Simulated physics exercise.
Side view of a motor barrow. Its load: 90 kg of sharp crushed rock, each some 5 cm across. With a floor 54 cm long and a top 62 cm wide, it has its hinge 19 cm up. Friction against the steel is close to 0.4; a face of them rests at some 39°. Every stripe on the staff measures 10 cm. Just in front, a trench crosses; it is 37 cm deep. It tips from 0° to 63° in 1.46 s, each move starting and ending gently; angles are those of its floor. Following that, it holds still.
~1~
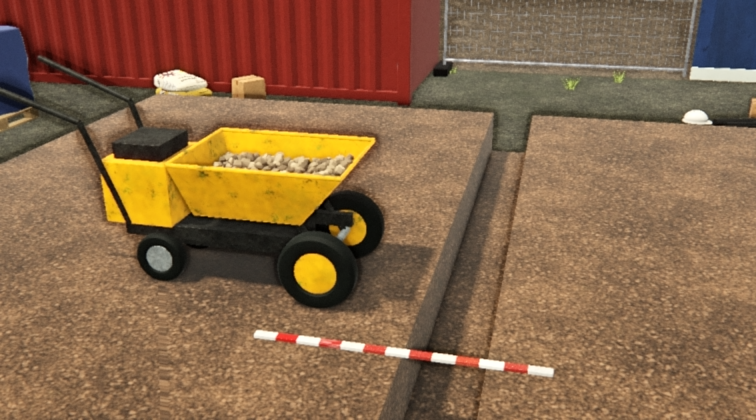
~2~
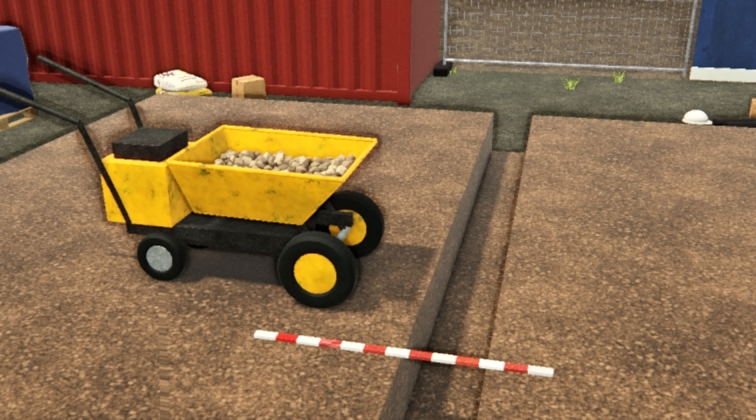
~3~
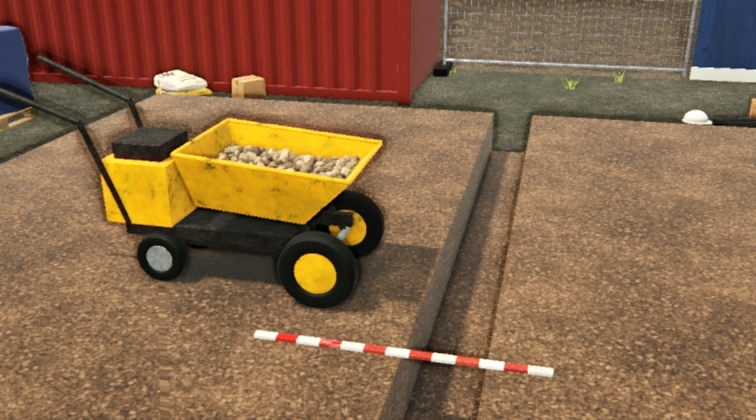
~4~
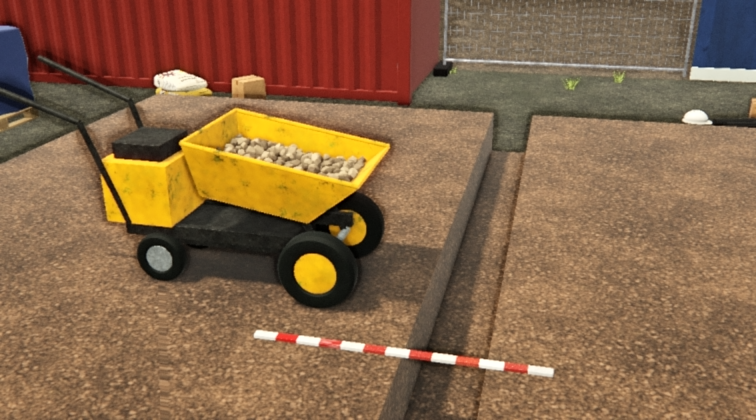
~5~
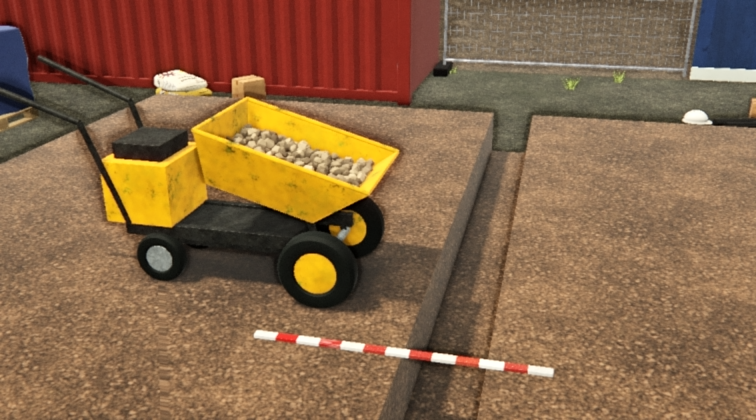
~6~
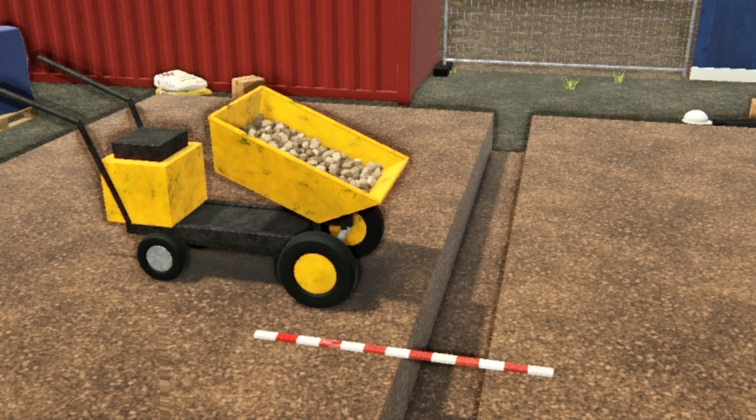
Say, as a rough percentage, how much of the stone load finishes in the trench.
Roughly 60 out of 100.
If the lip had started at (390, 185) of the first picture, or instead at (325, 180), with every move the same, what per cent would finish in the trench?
First spot about 35, second spot about 55 per cent.
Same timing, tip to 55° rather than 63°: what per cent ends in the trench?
Then roughly 5 percent.
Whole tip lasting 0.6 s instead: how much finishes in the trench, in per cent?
Close to 60 per cent then.
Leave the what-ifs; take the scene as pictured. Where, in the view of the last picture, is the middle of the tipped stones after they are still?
I'd point somewhere around (464, 353).
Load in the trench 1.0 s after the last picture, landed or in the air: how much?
Close to 5 per cent has got there by then.
Then, 0.5 s after the last picture the floor is at 53°, 100 % in the skip; the foremost stones are at (404, 215).
Then, 1.0 s after the last picture the floor is at 63°, 93 % in the skip, 7 % in the trench; the foremost stones are at (460, 285).
Then, 1.3 s after the last picture the floor is at 63°, 67 % in the skip, 33 % in the trench; the foremost stones are at (490, 359).
Then, 3.3 s after the last picture the floor is at 63°, 40 % in the skip, 60 % in the trench; the foremost stones are at (490, 359).
